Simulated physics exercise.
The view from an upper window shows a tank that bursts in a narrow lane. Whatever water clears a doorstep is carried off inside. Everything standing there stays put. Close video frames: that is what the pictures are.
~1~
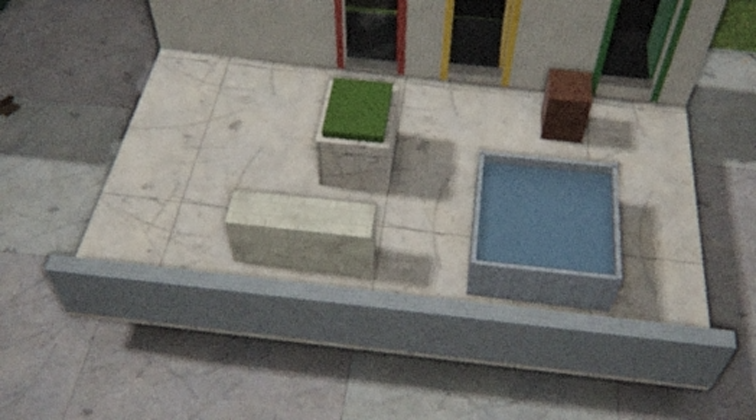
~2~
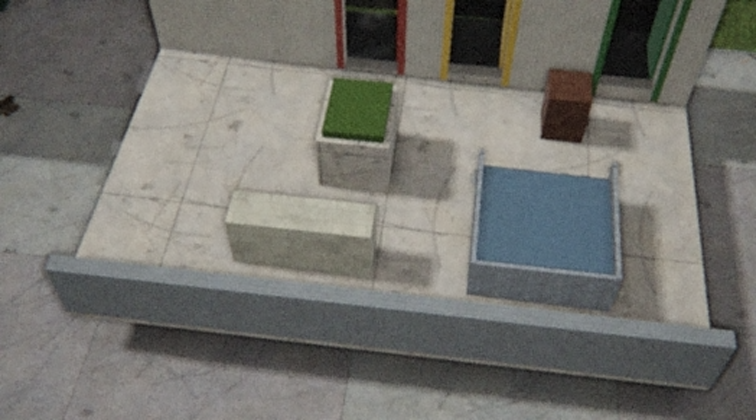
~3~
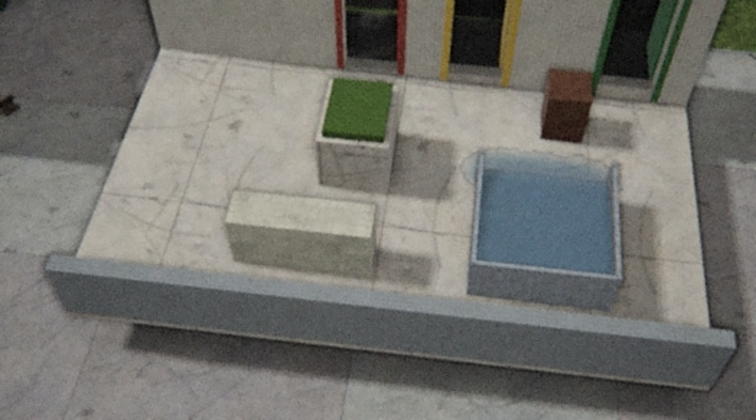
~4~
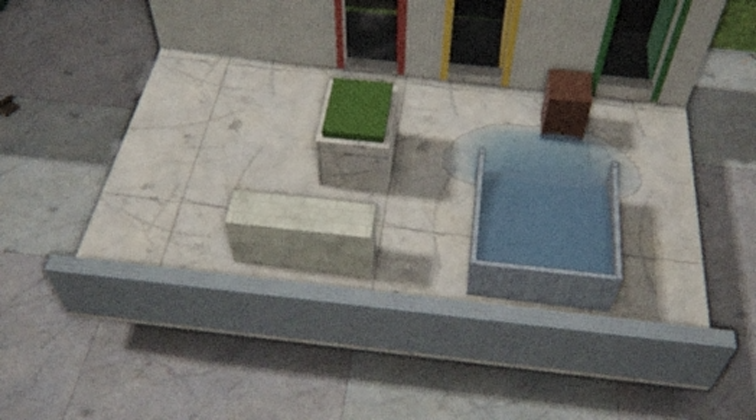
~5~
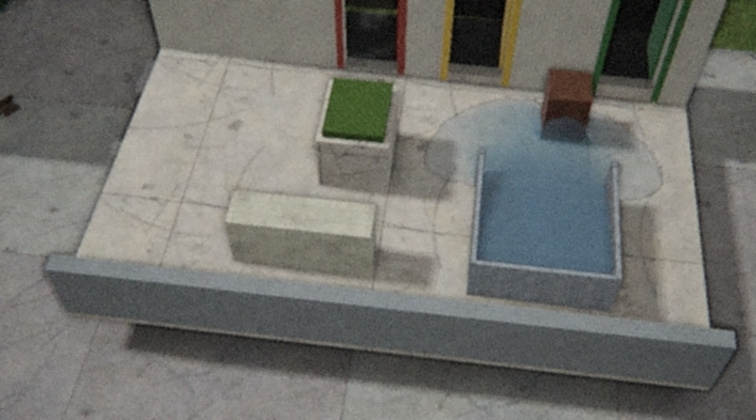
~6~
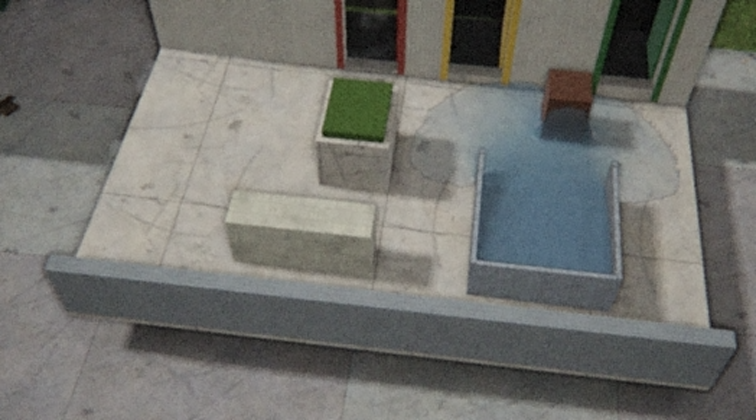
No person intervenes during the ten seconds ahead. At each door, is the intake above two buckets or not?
In the end the red door receives more than two buckets. The green door receives no more than two buckets. The yellow door receives more than two buckets.
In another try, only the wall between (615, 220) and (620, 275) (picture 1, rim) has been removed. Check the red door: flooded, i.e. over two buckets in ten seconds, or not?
The red one stays within it.
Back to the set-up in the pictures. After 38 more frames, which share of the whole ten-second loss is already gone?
Near 80 in a hundred.
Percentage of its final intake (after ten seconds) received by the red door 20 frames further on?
It comes to around 65 percent of the ten-second total.
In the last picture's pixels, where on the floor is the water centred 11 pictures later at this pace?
Estimate: (528, 166).
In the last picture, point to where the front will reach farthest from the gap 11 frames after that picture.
Somewhere around (289, 66).
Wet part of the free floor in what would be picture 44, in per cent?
That works out at 50 %.
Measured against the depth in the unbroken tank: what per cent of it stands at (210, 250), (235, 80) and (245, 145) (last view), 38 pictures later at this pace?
0, 6, 2 %.
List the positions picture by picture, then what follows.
The tank at (546, 215) is whole and still, in the first frame.
Water pours out on the tank's far side and has run to a hidden place, in the second frame.
Water pours out on the tank's far side and has run to a hidden place, in the third frame.
Water pours out on the tank's far side and has run to (631, 169), in the fourth frame.
Water pours out on the tank's far side and has run to (603, 119), in the fifth frame.
The front is at (609, 99), out from the gap on the tank's far side, in the sixth frame.
A moment on, water covers 25 % of the floor; the red door not reached, the green door wet at the sill, nothing in, the yellow door over two buckets in.
Next, water covers 30 % of the floor; the red door under two buckets in, the green door under two buckets in, the yellow door far over two buckets in.
Then, water covers 45 % of the floor; the red door over two buckets in, the green door under two buckets in, the yellow door far over two buckets in.
Later, water covers 50 % of the floor; the red door over two buckets in, the green door under two buckets in, the yellow door far over two buckets in.
In the end, water covers 65 % of the floor; the red door over two buckets in, the green door under two buckets in, the yellow door far over two buckets in.
